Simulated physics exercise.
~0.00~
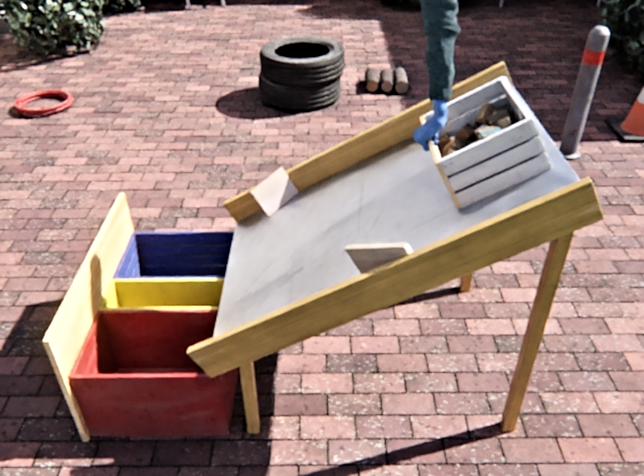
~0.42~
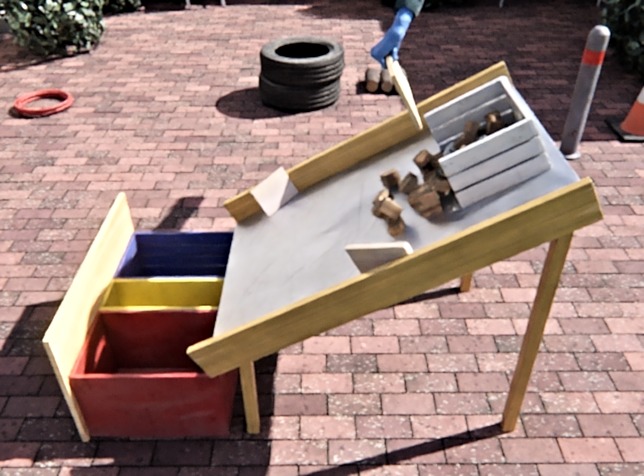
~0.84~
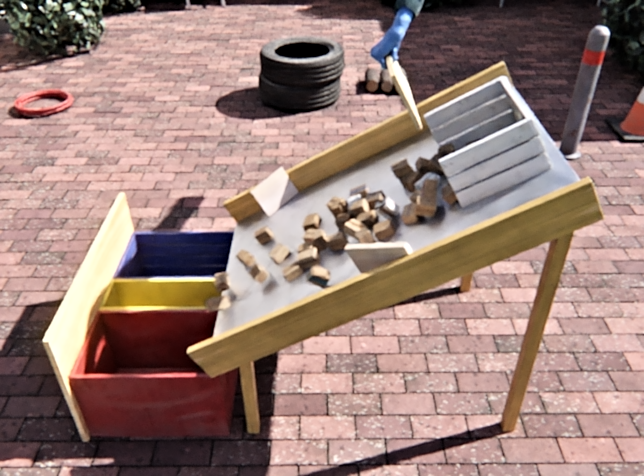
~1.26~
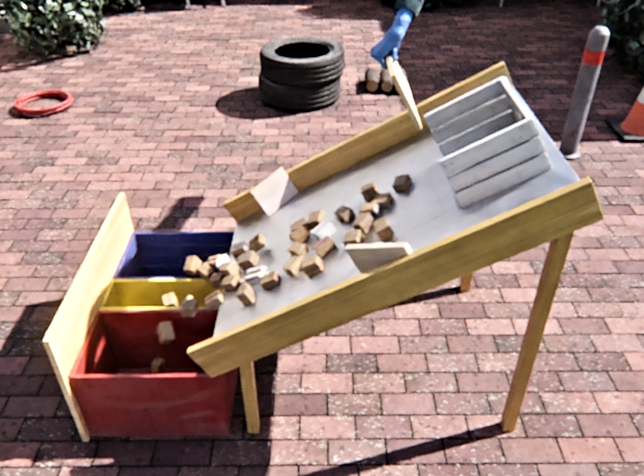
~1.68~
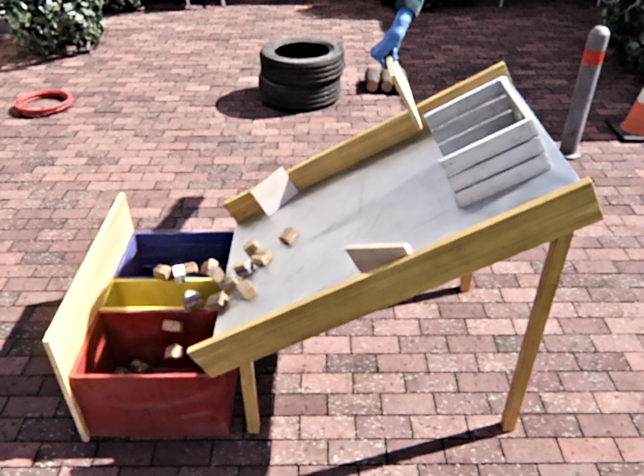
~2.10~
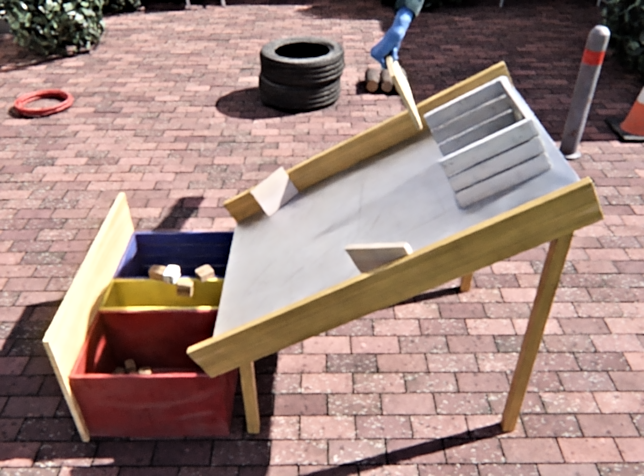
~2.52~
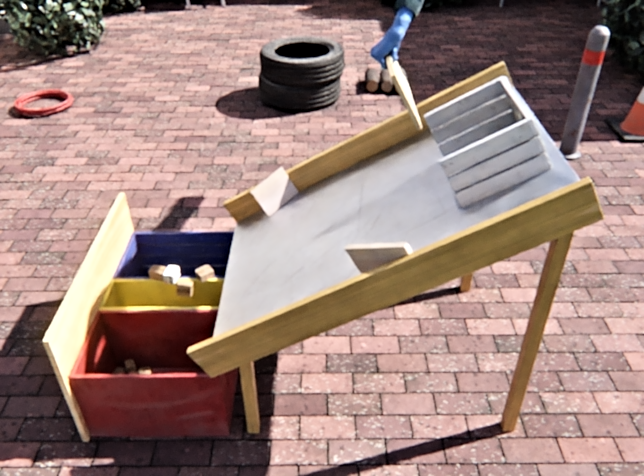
Brick-paved yard, gloved hand raising a wooden gate as small blocks tumble from a white crate down a sloping table into coloured bins.
